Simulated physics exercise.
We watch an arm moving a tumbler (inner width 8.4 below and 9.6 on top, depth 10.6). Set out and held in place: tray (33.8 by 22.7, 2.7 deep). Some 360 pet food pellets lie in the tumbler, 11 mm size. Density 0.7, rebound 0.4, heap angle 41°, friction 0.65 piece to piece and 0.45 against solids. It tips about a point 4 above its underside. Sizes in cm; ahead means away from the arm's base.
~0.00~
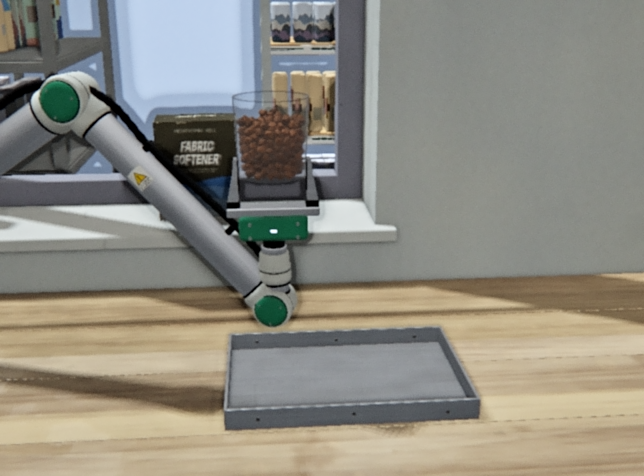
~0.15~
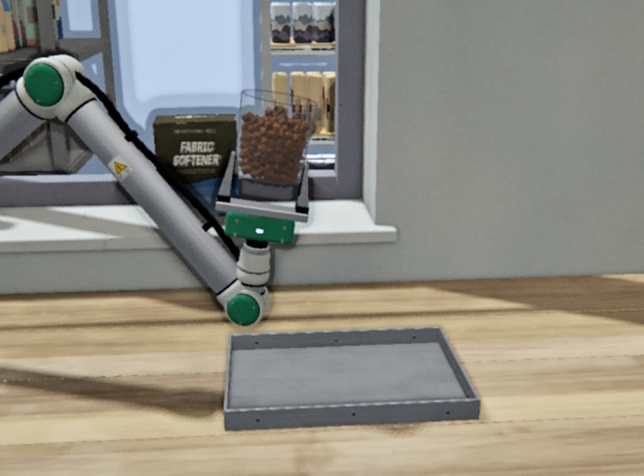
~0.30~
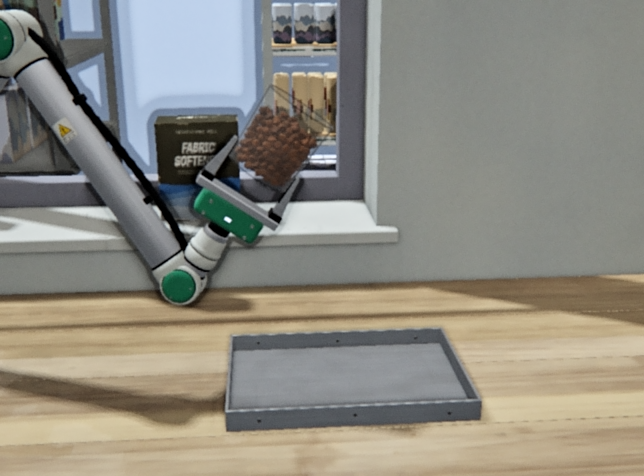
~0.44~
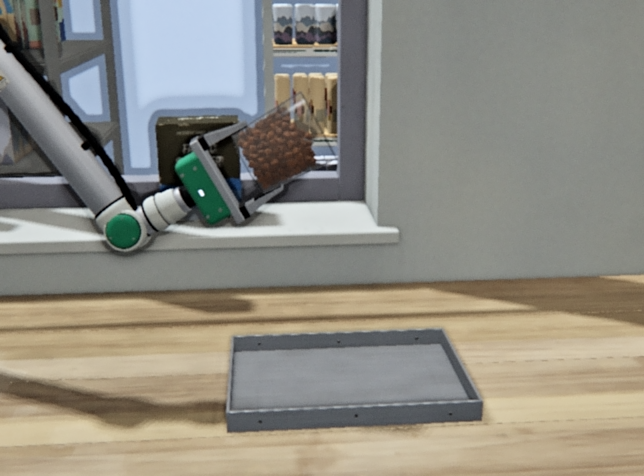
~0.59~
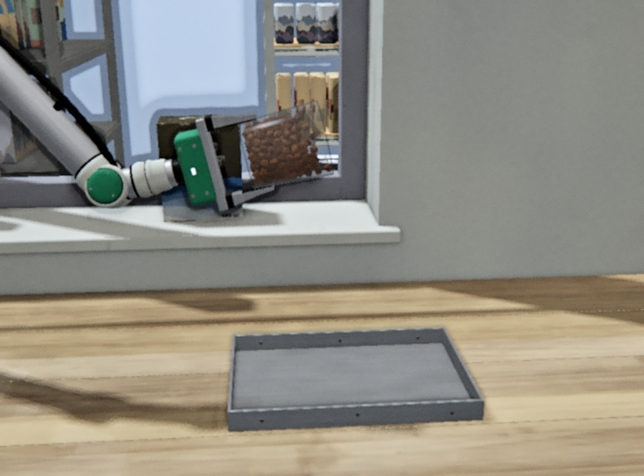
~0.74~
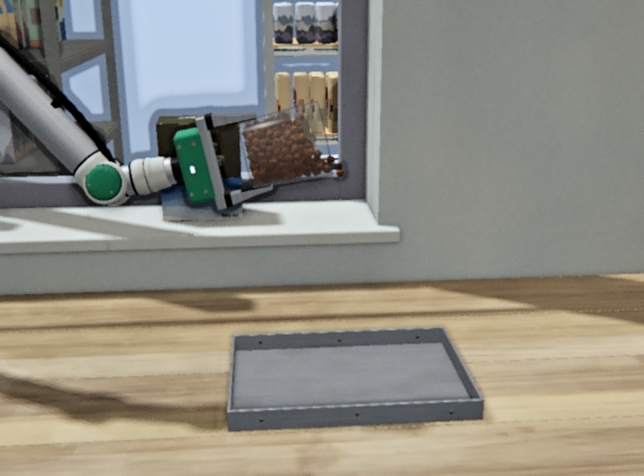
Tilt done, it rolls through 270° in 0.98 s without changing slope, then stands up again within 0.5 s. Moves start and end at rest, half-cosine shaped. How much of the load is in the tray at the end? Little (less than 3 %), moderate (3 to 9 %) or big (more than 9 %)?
A big share, more than 9 %, ends in the tray.
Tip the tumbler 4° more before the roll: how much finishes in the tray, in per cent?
About 20 per cent.
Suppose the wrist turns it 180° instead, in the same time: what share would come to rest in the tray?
Then about 10 per cent.
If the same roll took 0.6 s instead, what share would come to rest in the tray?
Then about 10 per cent.
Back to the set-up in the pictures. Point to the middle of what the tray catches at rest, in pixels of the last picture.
At about (384, 372).
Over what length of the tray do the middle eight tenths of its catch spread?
Some 12 cm.
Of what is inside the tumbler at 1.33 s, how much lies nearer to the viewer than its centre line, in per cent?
Some 40 per cent.
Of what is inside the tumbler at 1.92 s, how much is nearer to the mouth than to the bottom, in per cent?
About 35 per cent.
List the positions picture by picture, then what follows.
The first frame shows tumbler middle at (272, 138), upright; upper third of the load around (272, 127), from x 240 to 300, top at y 110; 356 in the tumbler.
The second frame shows tumbler middle at (273, 139), tipped 10°; upper third of the load around (273, 129), from x 240 to 305, top at y 115.
The third frame shows tumbler middle at (279, 141), tipped 35°; upper third of the load around (274, 130), from x 240 to 315, top at y 110.
The fourth frame shows tumbler middle at (283, 145), tipped 62°; upper third of the load around (277, 133), from x 240 to 315, top at y 110.
The fifth frame shows tumbler middle at (285, 147), tipped 78°; upper third of the load around (276, 133), from x 245 to 325, top at y 120.
The sixth frame shows tumbler middle at (284, 147), tipped 79°; upper third of the load around (273, 134), from x 245 to 340, top at y 120; 355 in the tumbler, 1 in flight or on a rim.
By 1.33 s, tipped 79°, highest piece 39 above the table; 338 in the tumbler, 6 in the tray, 12 in flight or on a rim.
By 1.92 s, tipped 51°, highest piece 39 above the table; 302 in the tumbler, 49 in the tray, 5 in flight or on a rim.
By 2.42 s, upright, highest piece 41 above the table; 299 in the tumbler, 56 in the tray, 1 on the table or floor.
By 3.12 s, upright, highest piece 41 above the table; 299 in the tumbler, 56 in the tray, 1 on the table or floor.
Final count, 299 in the tumbler, 56 in the tray, 1 on the table or floor. That is 16 % in the tray.
